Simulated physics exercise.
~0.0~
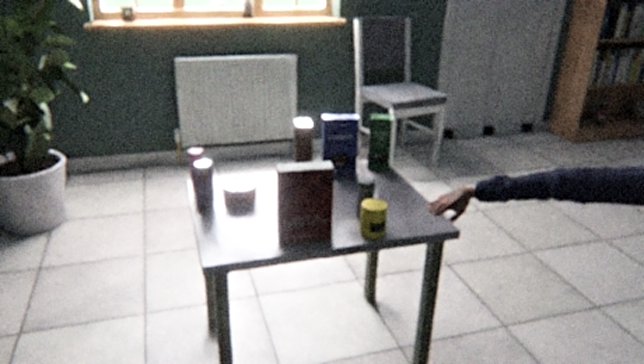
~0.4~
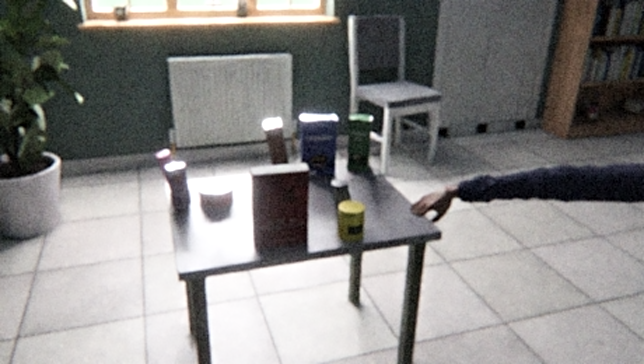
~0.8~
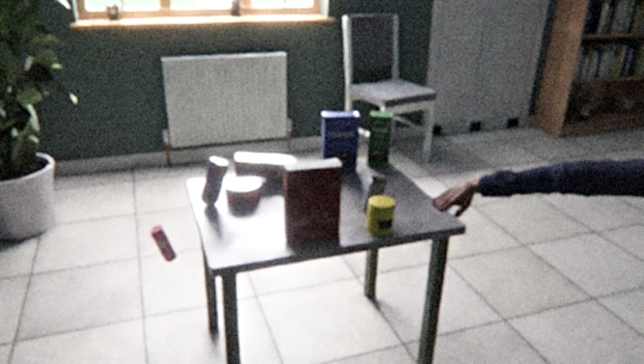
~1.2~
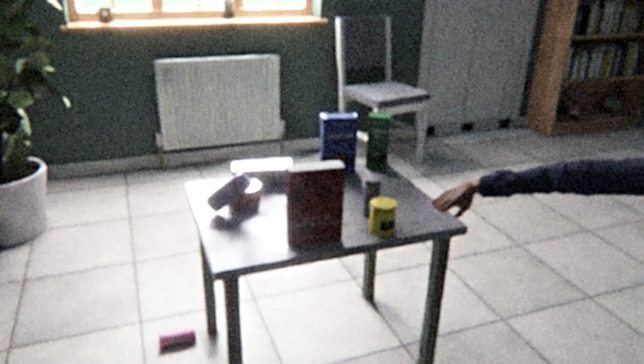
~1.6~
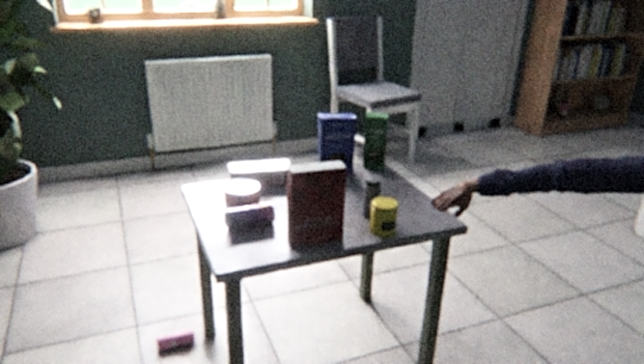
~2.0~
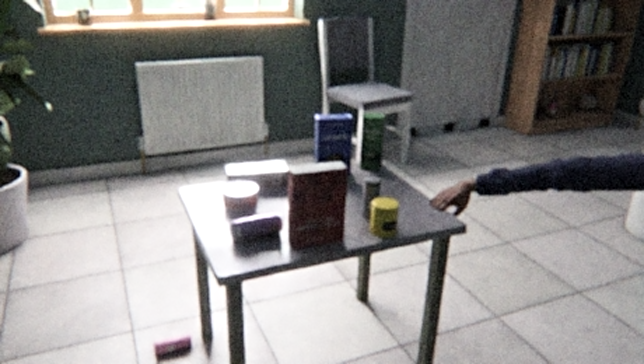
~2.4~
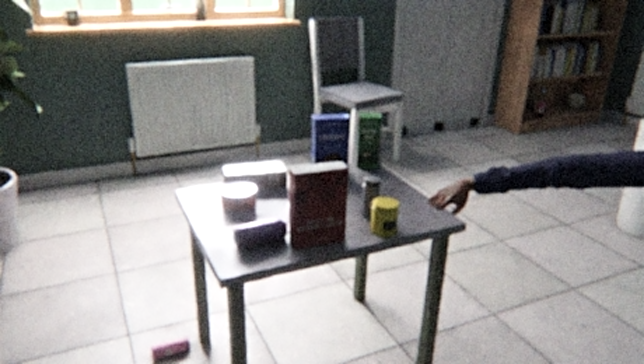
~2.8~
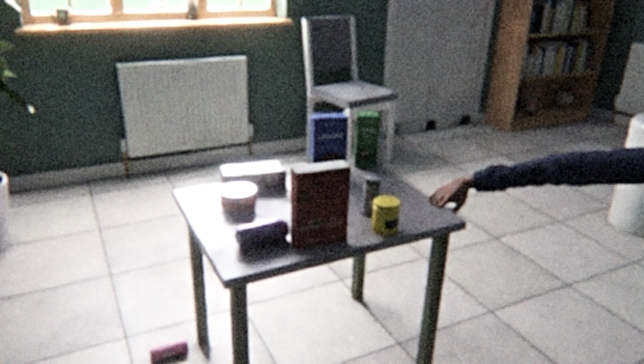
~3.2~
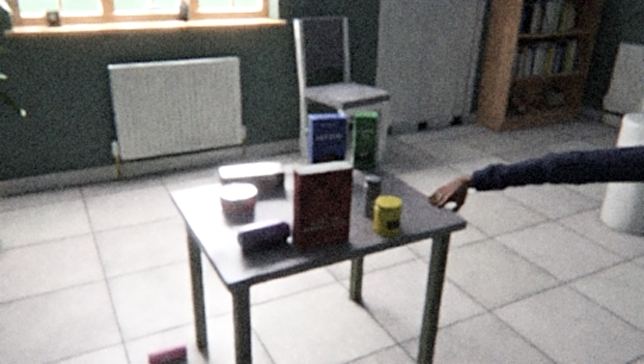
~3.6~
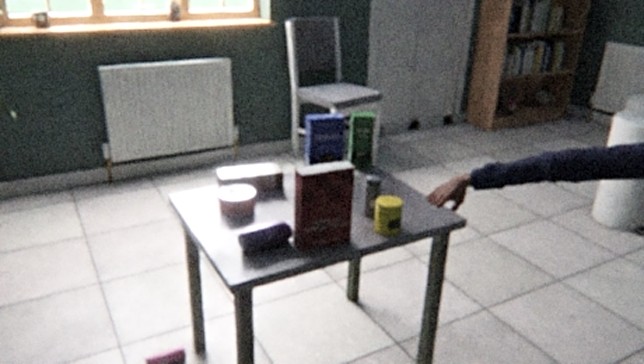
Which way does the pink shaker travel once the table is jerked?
It moves down, dropping past the left edge of the table to the tiled floor, where it ends up lying on its side.
